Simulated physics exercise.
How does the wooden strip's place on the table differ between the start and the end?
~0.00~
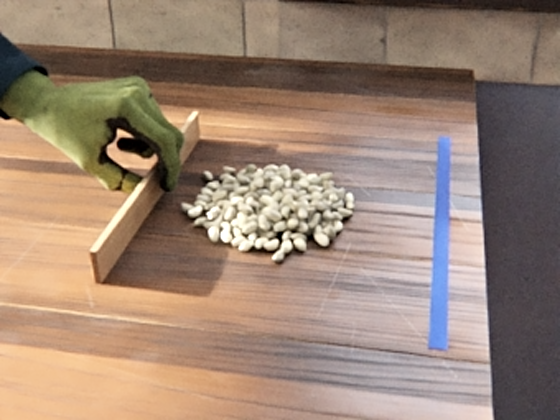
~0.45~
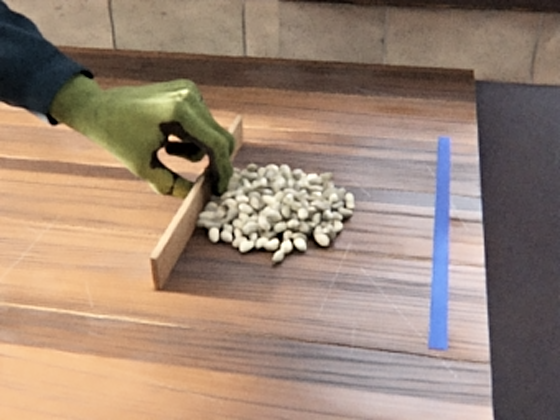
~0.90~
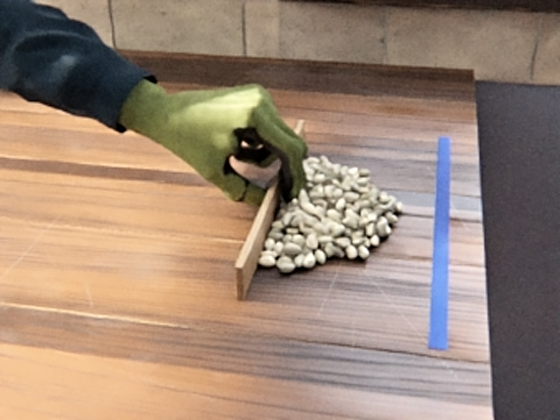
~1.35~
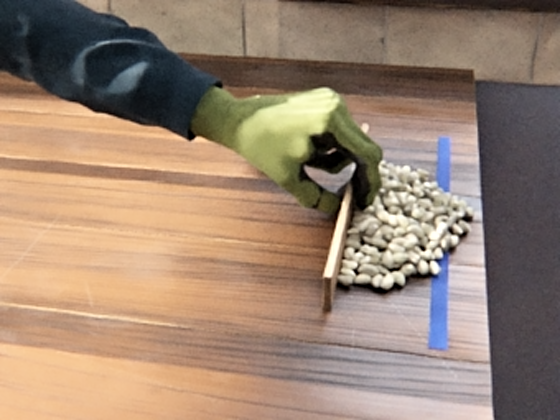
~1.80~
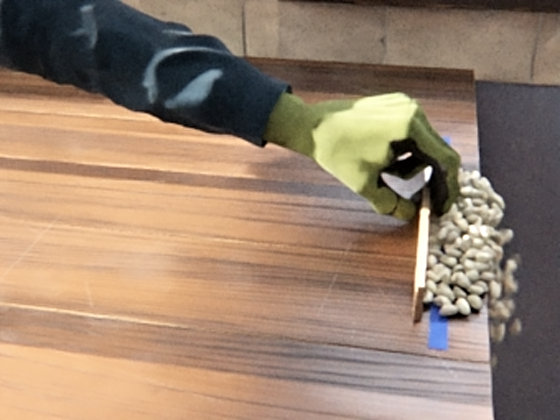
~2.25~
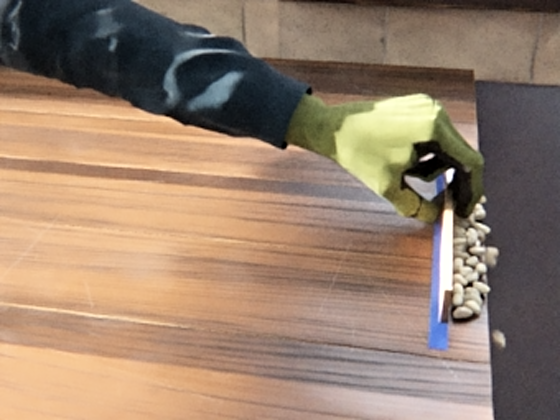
At the start the strip stands on the left part of the table, to the left of the pale beans. At the end it is at the blue tape near the table's right edge.
A gloved hand slides a wooden strip to blue tape, pushing most beans off the table.
